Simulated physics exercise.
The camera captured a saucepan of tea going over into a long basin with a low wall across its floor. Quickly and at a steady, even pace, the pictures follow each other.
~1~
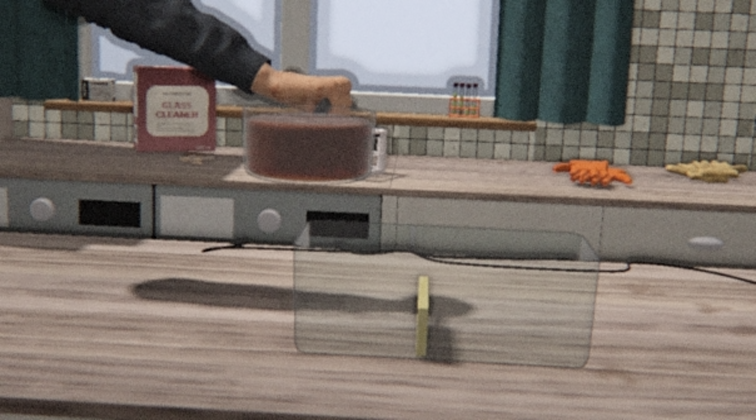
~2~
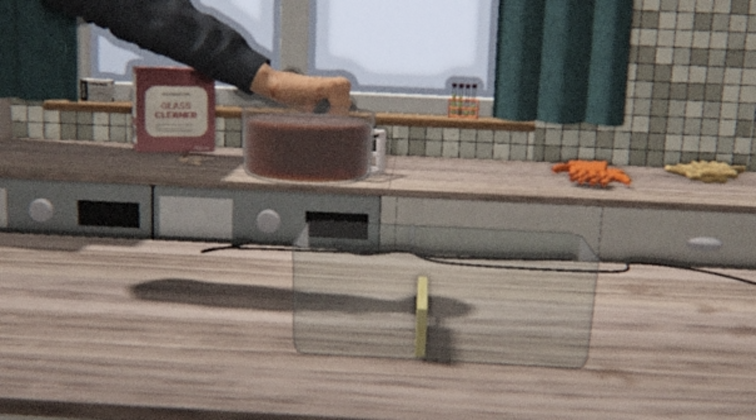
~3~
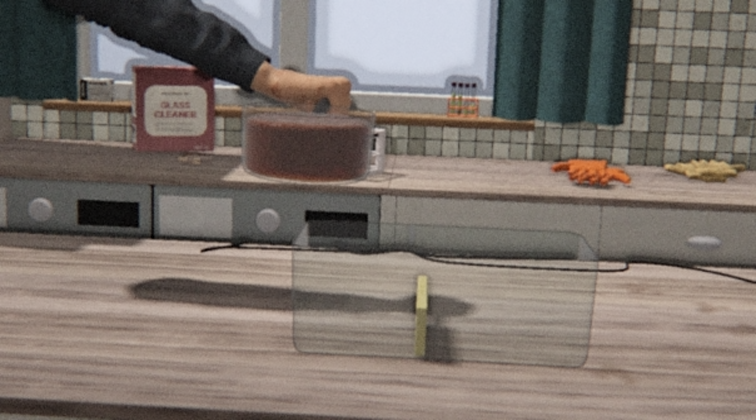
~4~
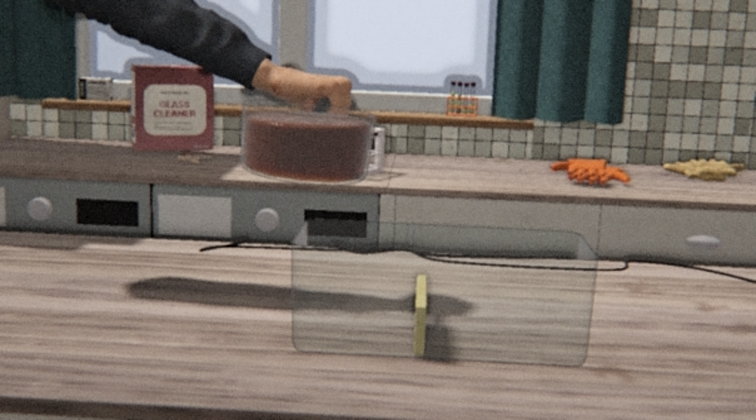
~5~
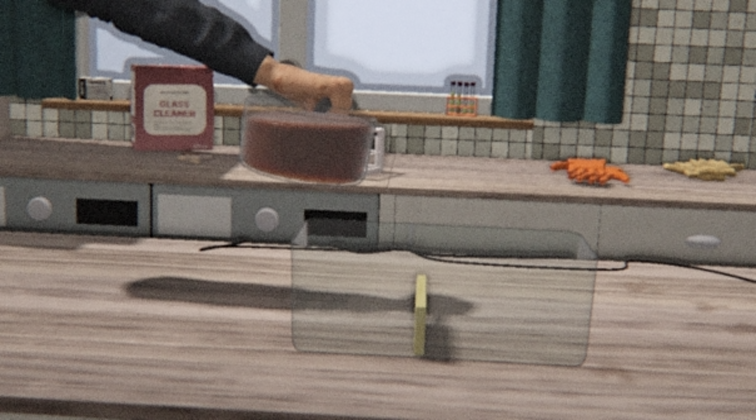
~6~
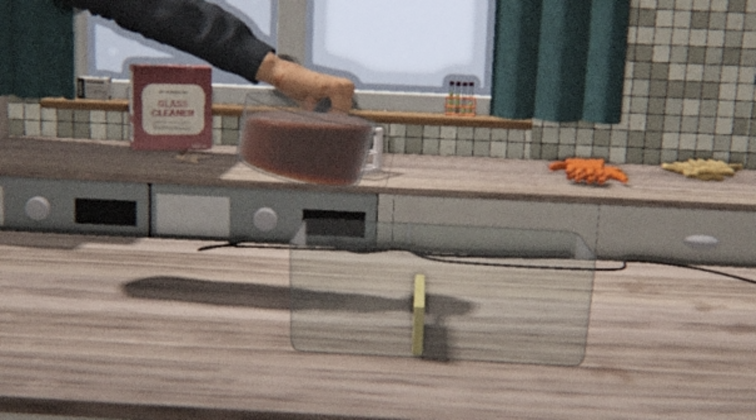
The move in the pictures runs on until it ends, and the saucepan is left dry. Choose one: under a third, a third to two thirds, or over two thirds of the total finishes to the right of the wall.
A third to two thirds finishes to the right of the wall.
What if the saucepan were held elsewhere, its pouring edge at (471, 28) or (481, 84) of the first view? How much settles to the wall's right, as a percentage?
Estimate: 95 per cent, then 95 per cent.
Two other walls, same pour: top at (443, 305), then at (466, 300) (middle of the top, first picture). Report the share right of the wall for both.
Try one about 25 %, try two about 5 %.
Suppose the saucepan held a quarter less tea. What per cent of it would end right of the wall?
It comes to near 25 per cent.
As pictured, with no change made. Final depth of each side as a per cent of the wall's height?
Left side 50 percent, right side 30 percent.
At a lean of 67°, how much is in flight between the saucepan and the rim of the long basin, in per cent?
I'd put it near 30 per cent.
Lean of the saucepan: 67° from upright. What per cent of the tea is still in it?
Roughly 50 %.
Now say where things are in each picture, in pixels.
Tilt 0°; pouring edge (375, 115); surface from (248, 118) to (373, 123); the long basin's rim runs from (301, 234) to (591, 249); the wall's top is at (424, 293), in the first frame.
Tilt 0°; pouring edge (374, 116); surface from (247, 118) to (372, 124), in the second frame.
Tilt 2°; pouring edge (374, 117); surface from (247, 117) to (372, 123), in the third frame.
Tilt 4°; pouring edge (375, 118); surface from (247, 115) to (372, 123), in the fourth frame.
Tilt 7°; pouring edge (376, 122); surface from (247, 115) to (373, 124), in the fifth frame.
Tilt 11°; pouring edge (375, 127); surface from (247, 116) to (374, 124), in the sixth frame.
A moment on, the saucepan is tipped part way and 51 per cent is still to pour, 7 is left of the wall and 14 right of it.
Next, the saucepan is tipped right over and 7 per cent is still to pour, 42 is left of the wall and 45 right of it.
Then the saucepan is tipped right over and 0 per cent is still to pour, 53 is left of the wall and 46 right of it.
Later the saucepan is tipped right over and 0 per cent is still to pour, 54 is left of the wall and 46 right of it.
In the end 54 per cent lies left of the wall, 46 right of it and 1 outside.
